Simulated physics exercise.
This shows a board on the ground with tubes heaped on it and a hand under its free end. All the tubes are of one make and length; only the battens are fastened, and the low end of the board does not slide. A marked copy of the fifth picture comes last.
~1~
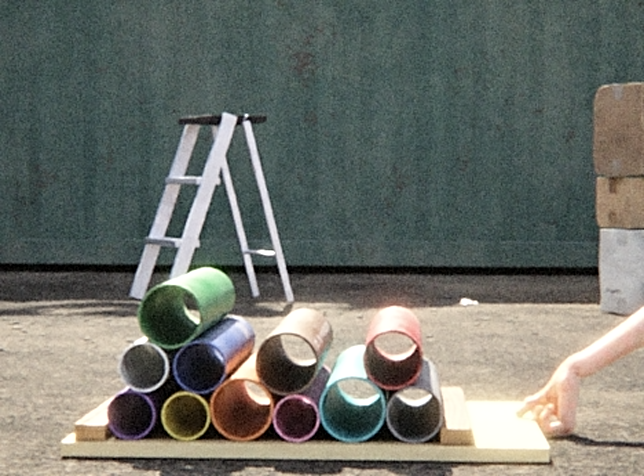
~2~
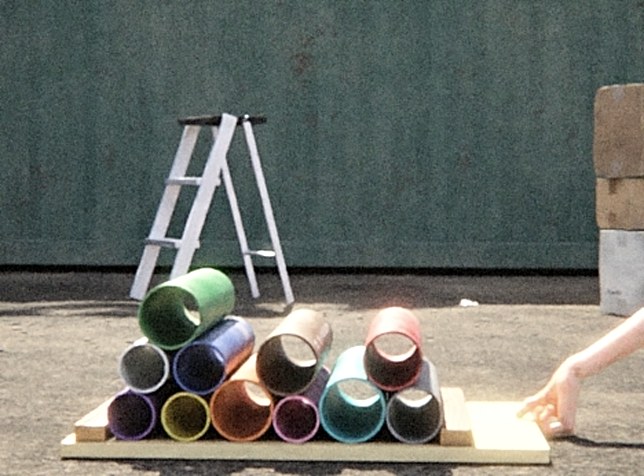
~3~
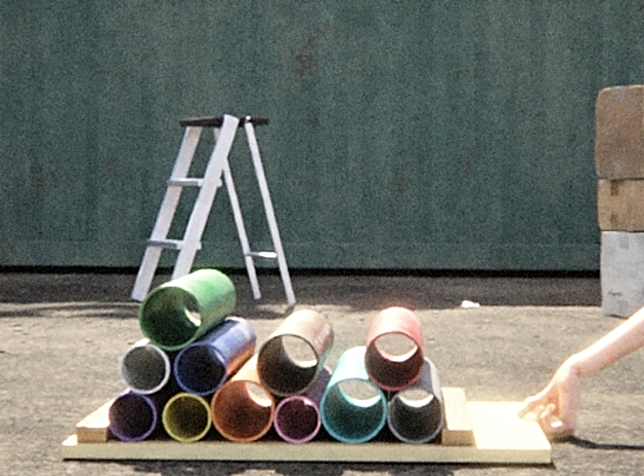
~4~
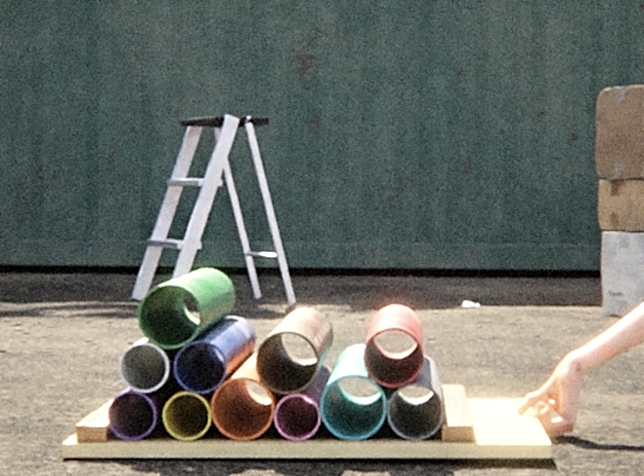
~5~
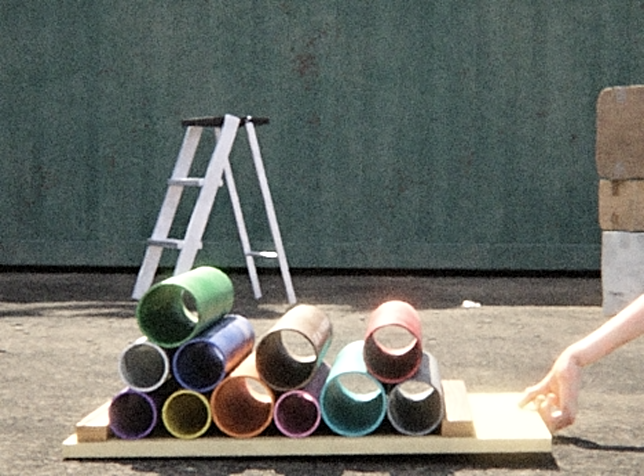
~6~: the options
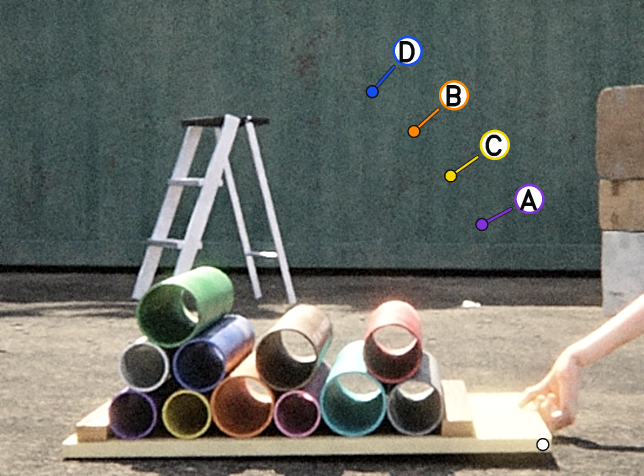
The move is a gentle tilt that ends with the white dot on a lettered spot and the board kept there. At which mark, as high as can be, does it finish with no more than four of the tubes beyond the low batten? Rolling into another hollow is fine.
Mark C is as high as it can go.
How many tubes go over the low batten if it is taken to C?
The count is three.
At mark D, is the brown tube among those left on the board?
No, with D.
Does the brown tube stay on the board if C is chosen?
Yes.
On the copy, A at (482, 225); B at (414, 132); C at (451, 176); D at (372, 92); the white dot at (543, 445).
On C. First, board at 20°.
Then, board at 36°.
Finally, board at 36°, three over the low batten (blue, white, green).
By contrast, A three over the low batten (blue, white, green); B eight over the low batten; D eight over the low batten.
